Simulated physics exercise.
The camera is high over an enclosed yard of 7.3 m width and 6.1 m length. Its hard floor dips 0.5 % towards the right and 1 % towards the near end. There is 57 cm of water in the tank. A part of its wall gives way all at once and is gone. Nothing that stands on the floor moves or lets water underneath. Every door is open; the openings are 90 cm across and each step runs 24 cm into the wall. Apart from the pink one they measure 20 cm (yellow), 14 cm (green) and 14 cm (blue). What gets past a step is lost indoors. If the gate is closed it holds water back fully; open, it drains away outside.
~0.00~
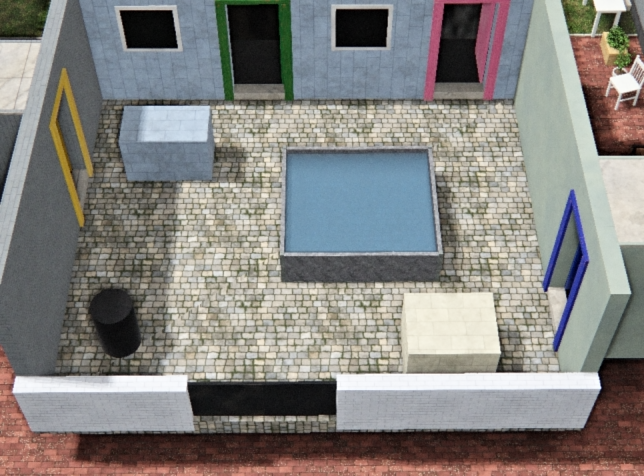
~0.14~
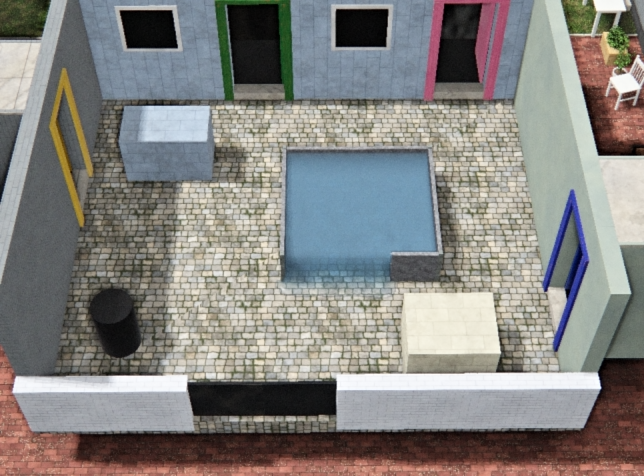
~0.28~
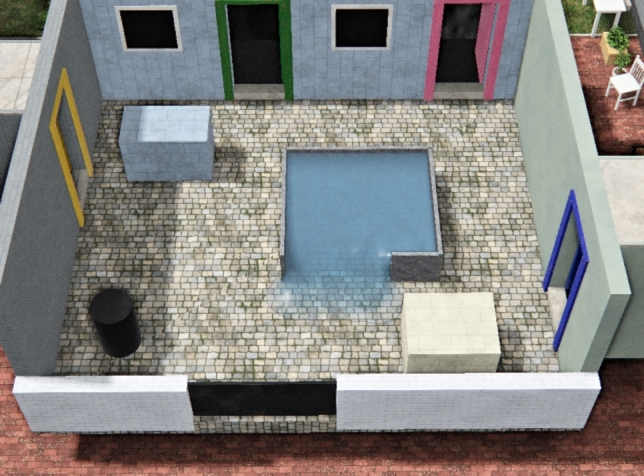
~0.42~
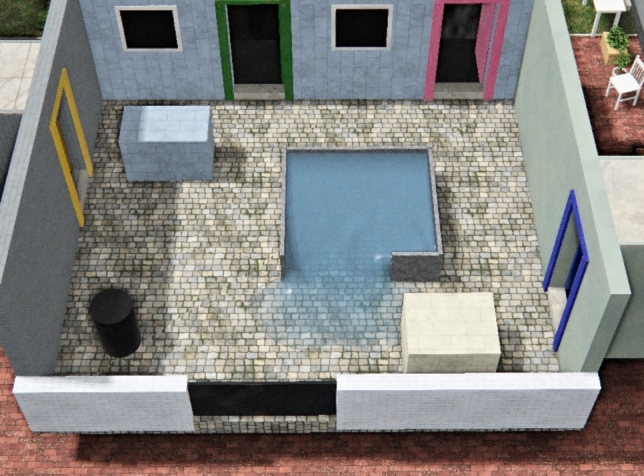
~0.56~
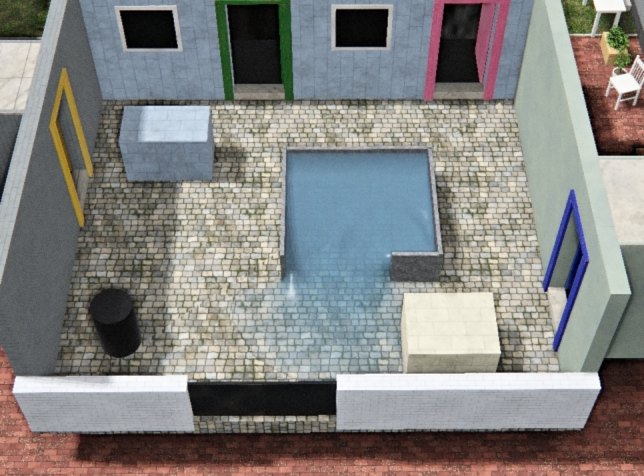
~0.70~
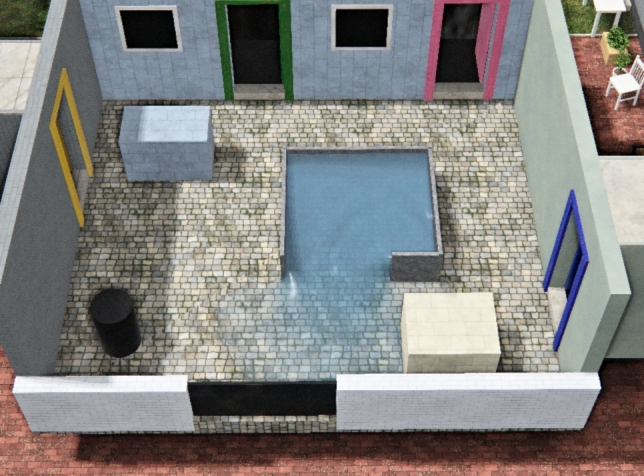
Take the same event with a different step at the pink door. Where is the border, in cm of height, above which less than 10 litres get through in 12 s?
Some 5.5 cm above the ground.
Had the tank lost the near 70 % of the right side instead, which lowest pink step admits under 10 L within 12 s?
Some 17 cm.
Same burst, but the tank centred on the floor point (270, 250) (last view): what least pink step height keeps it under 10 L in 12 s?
About 8.5 cm.
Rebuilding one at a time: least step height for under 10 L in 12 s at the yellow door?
Roughly 9.0 cm at yellow.
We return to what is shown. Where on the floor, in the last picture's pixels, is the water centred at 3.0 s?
At about (317, 309).
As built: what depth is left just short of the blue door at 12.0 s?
Some 6.5 cm.
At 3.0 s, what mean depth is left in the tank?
Roughly 22 cm on average.
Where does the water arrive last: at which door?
It is the green one.
After 1.4 s water covers 20 % of the floor, deepest (40 cm) near (344, 405); it has not reached the pink door.
After 3.0 s water covers 30 % of the floor, deepest (39 cm) near (51, 395); it has not reached the pink door.
After 12.0 s water covers 95 % of the floor, deepest (12 cm) near (561, 404); 9 cm at the pink door, 0 litres in over its 16 cm step.
At the pink door as built, the water arrived by 6.0 s and peaked near 9 cm at 12.0 s.
With a step of 5 cm, 15 litres would have come in within the 12 s; with 7 cm, 3 litres. So under 10 litres takes about 5.5 cm.
